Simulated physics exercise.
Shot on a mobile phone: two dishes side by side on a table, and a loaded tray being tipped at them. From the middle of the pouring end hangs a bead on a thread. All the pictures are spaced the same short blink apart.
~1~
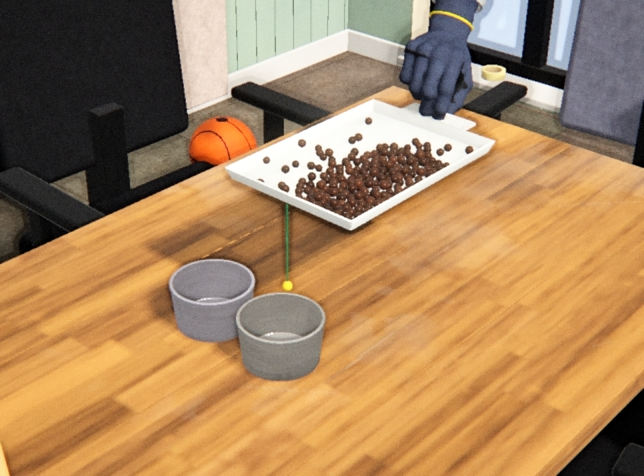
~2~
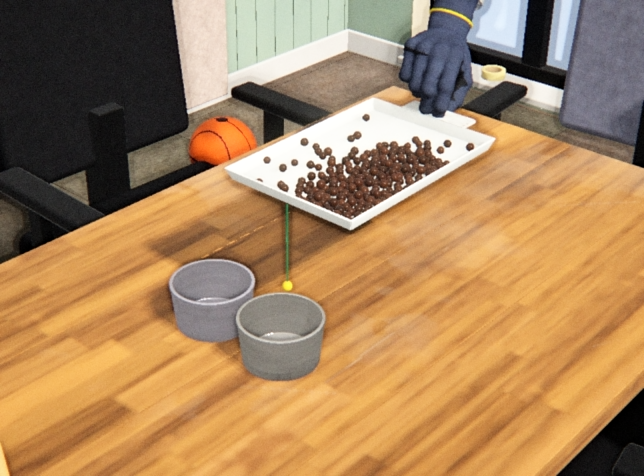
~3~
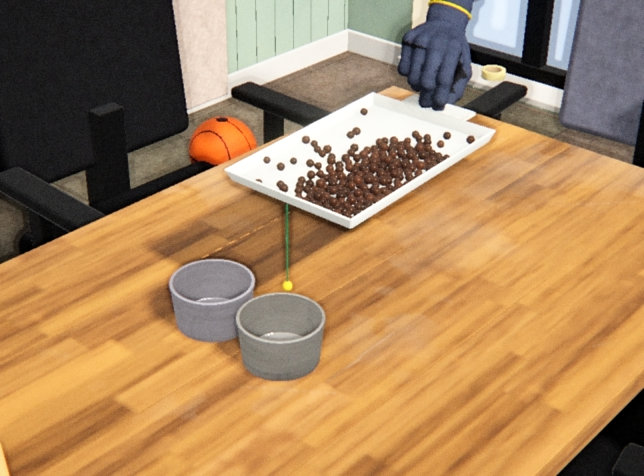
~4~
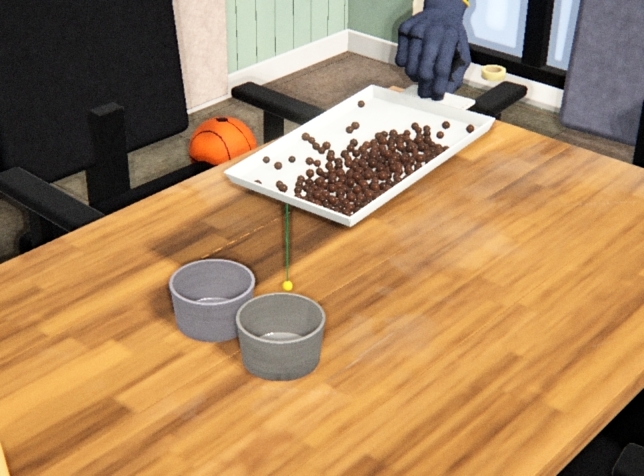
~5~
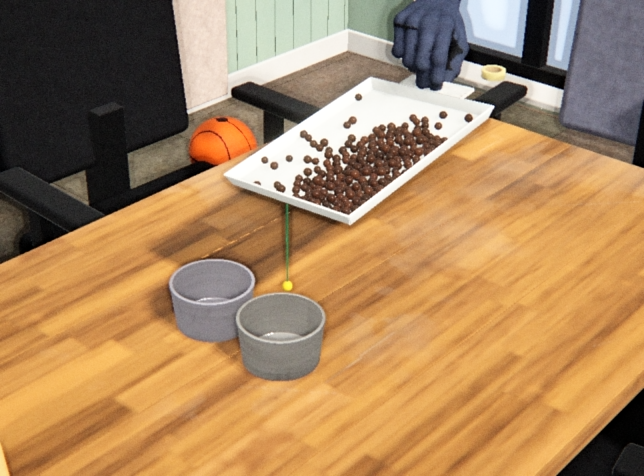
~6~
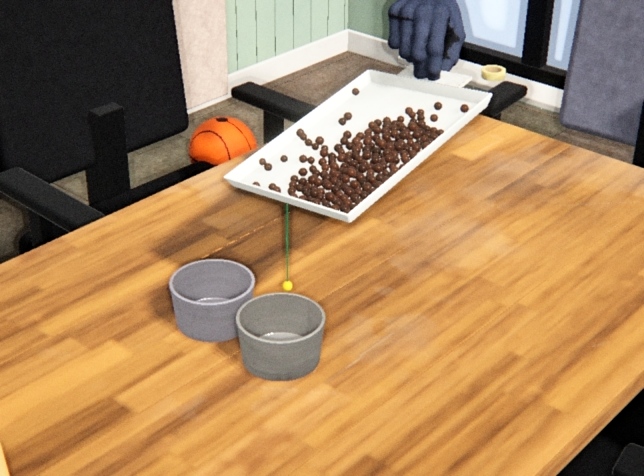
The clip shows a dark-gloved hand gradually raising the far end of a white tray of brown chocolate balls above a wooden table with two grey dishes, while some balls shift slightly and a yellow bead hangs below.
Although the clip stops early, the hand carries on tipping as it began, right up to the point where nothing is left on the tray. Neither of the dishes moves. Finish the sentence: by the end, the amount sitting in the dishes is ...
... more than two thirds of what the tray held.
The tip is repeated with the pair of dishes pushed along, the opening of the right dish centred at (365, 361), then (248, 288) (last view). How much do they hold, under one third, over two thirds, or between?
In order of the places: Below one third, then beyond two thirds.
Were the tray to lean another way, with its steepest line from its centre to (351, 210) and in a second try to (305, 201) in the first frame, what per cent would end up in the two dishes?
In order: About 20, then 60 percent.
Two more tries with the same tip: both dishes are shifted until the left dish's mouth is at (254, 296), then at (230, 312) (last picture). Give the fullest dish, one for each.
In turn: The dish on the left-hand side, then the dish on the left-hand side.
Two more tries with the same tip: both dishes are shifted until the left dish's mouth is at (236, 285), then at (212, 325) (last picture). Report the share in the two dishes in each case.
Roughly 70 per cent, and 0 per cent.
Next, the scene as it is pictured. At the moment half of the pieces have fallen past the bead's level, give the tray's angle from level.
It has tipped about 65 degrees.
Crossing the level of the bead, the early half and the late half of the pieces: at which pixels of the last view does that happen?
About (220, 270), and after that about (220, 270).
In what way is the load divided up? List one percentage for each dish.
I'd say the left dish holds some 70 % and the right dish some 10 %.
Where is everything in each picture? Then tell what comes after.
In the first frame, corners of the pouring end at (233, 167) and (351, 218), level; middle of the load at (370, 181), chocolate balls; left dish at (183, 314); right dish at (251, 352); bead on its thread at (287, 286).
In the second frame, corners of the pouring end at (232, 168) and (351, 218), level; middle of the load at (370, 180).
In the third frame, corners of the pouring end at (232, 169) and (350, 216), tipped barely, lowest at the left corner; middle of the load at (370, 177).
In the fourth frame, corners of the pouring end at (232, 171) and (349, 214), tipped a little, lowest at the left corner; middle of the load at (372, 164).
In the fifth frame, corners of the pouring end at (231, 173) and (348, 213), tipped a little, lowest at the left corner; middle of the load at (368, 168), a stray few on the move.
In the sixth frame, corners of the pouring end at (231, 175) and (347, 211), tipped a little, lowest at the left corner; middle of the load at (367, 156), about a quarter on the move; left dish at (183, 314); right dish at (251, 352).
Soon, tray tipped steeply; about two thirds on the tray; a stray few in the right dish; about a quarter in the left dish; a small part outside both; about a quarter in the air.
A while on, tray tipped right over; a small part in the right dish; most in the left dish; a small part outside both.
Towards the end, tray tipped past a quarter turn; a small part in the right dish; most in the left dish; a small part outside both.
Finally, tray tipped past a quarter turn; a small part in the right dish; most in the left dish; a small part outside both.
